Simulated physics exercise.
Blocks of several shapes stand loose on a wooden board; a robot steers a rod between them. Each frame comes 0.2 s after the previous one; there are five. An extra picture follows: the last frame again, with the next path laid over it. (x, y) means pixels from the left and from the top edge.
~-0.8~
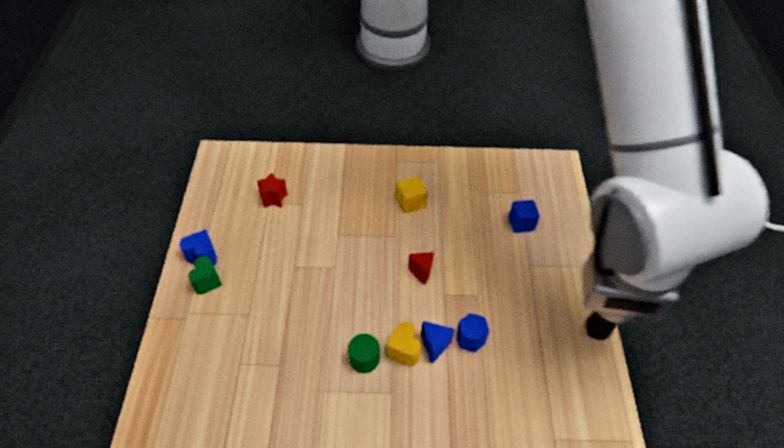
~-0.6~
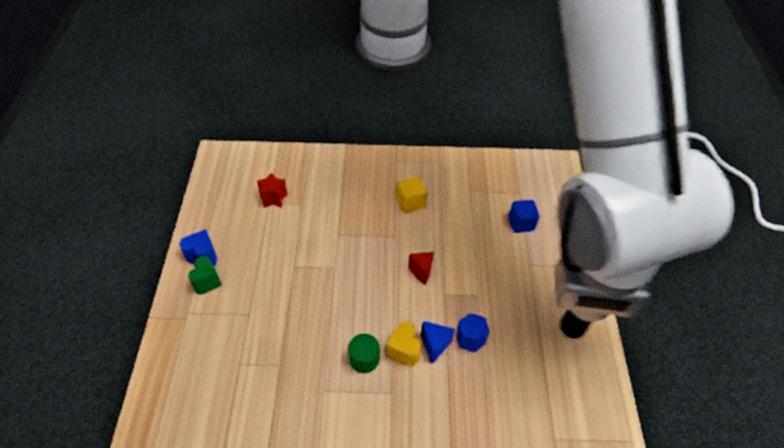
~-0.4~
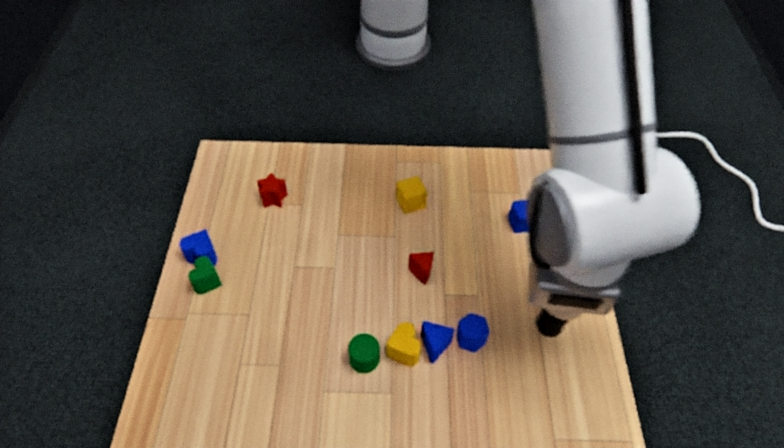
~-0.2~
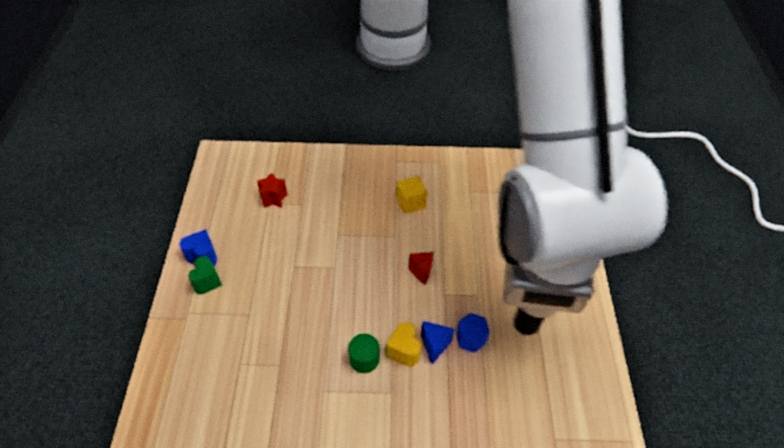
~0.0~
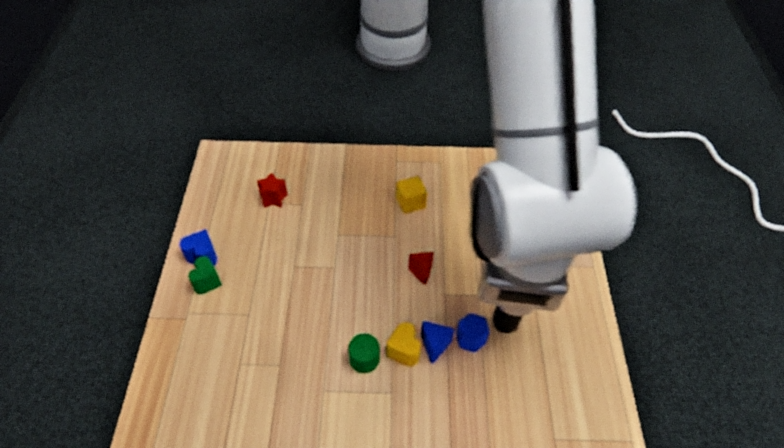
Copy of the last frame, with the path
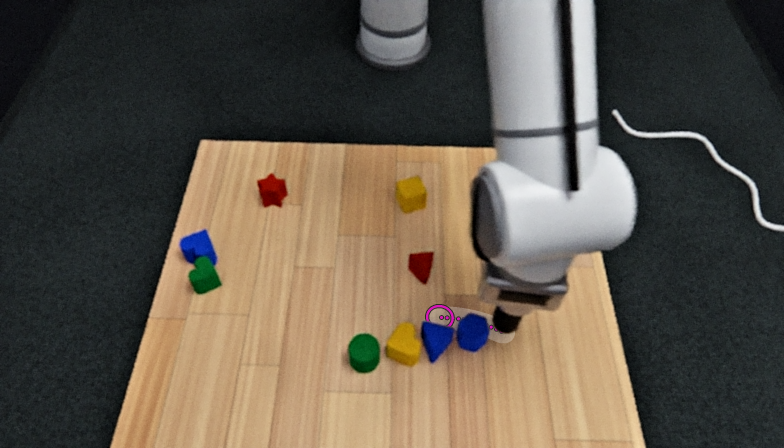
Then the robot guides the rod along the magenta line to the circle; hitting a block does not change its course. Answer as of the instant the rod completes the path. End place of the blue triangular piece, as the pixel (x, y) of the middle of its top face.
At (429, 351).
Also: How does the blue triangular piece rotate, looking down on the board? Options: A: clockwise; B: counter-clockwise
Correct choice: A.
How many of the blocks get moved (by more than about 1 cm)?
Answer: Two blocks.
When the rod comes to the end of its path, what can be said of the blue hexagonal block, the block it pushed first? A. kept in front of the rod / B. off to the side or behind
(B)
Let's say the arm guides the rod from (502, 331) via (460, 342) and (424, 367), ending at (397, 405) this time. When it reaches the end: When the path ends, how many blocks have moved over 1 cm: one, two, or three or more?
3 or more blocks.
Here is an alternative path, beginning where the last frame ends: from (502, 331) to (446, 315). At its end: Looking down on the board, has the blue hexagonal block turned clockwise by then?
I'd say no.
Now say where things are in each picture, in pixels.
In the first frame, rod tip (597, 330); block tops, yellow heart block (405, 339); blue triangular piece (437, 333); blue hexagonal block (474, 326).
In the second frame, rod (572, 328); blocks unchanged.
In the third frame, rod (549, 326); blocks unchanged.
In the fourth frame, rod (526, 325); blocks unchanged.
In the fifth frame, rod (505, 323); yellow heart block (405, 339); blue triangular piece (437, 333); blue hexagonal block (474, 326).
Path on the board, from (502, 331) over (471, 321) to (440, 317).
What follows on the original path. Halfway along, rod (473, 313); blue triangular piece (432, 338), turned 20° clockwise; blue hexagonal block (459, 328), turned 50° anticlockwise.
At the end, rod (441, 309); yellow heart block in place; blue triangular piece (429, 350), turned 30° clockwise; blue hexagonal block (444, 330), turned 125° anticlockwise.
